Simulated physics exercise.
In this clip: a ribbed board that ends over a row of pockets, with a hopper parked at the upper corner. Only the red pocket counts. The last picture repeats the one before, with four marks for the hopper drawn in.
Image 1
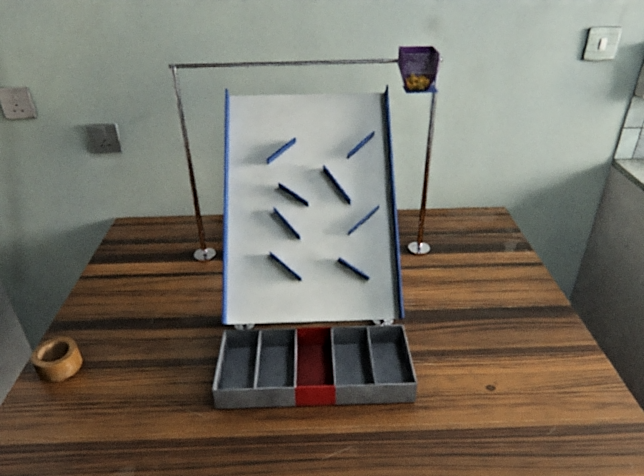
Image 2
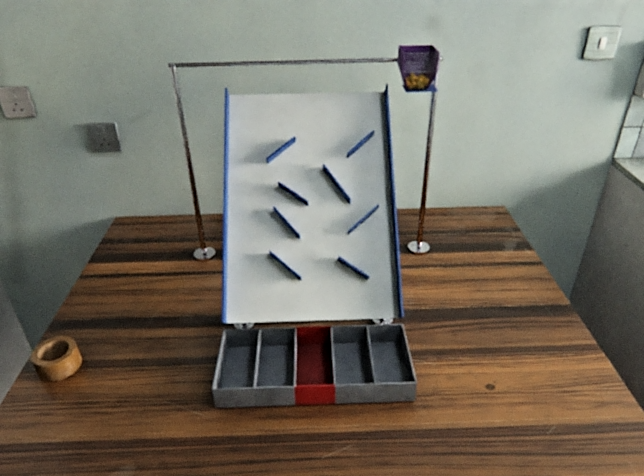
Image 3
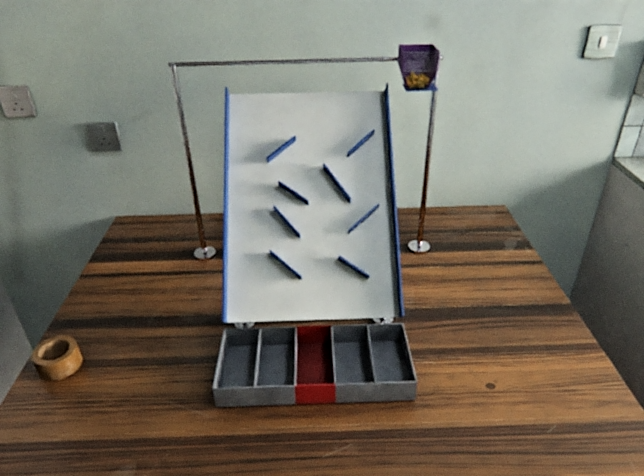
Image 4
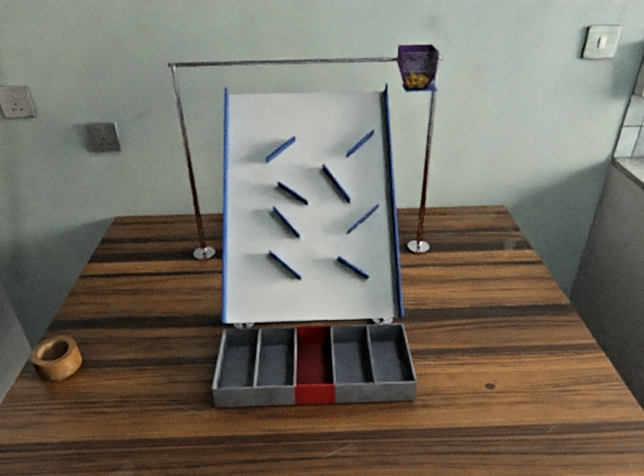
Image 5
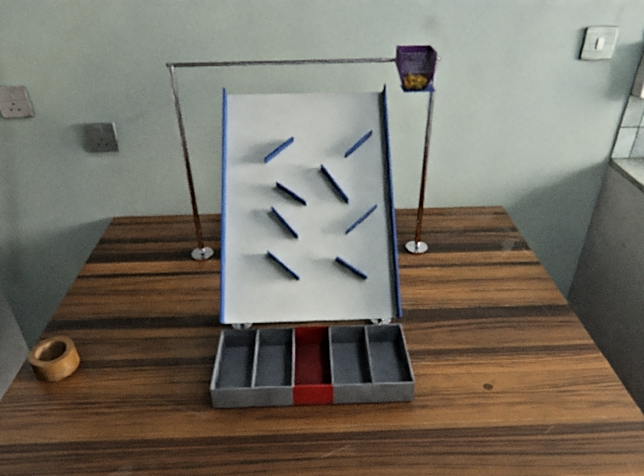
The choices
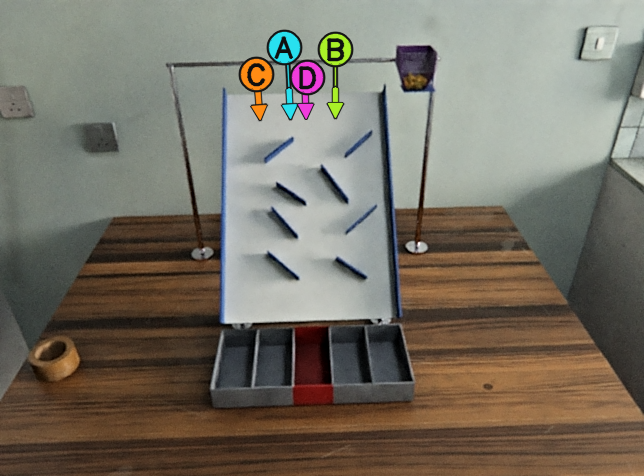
On a striped wooden table, a tilted ribbed board and raised hopper stay essentially still.
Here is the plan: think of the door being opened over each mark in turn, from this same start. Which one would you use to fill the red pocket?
Mark B does it best.
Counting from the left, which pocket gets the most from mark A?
The first from the left.
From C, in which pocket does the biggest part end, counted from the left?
It is the first one.
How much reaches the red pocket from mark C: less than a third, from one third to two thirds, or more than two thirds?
Mark C gives less than a third.
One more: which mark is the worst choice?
C it is.
On the marked copy, mark A meets the board at (290, 113); mark B meets the board at (335, 112); mark C meets the board at (259, 114); mark D meets the board at (305, 113).
With A, a small share in the red pocket, the bulk in other pockets, a small share outside the box.
With B, the bulk in the red pocket, close to a quarter in other pockets.
With C, none at all in the red pocket, the bulk in other pockets, a small share outside the box.
With D, close to a third in the red pocket, close to half in other pockets, a small share outside the box.
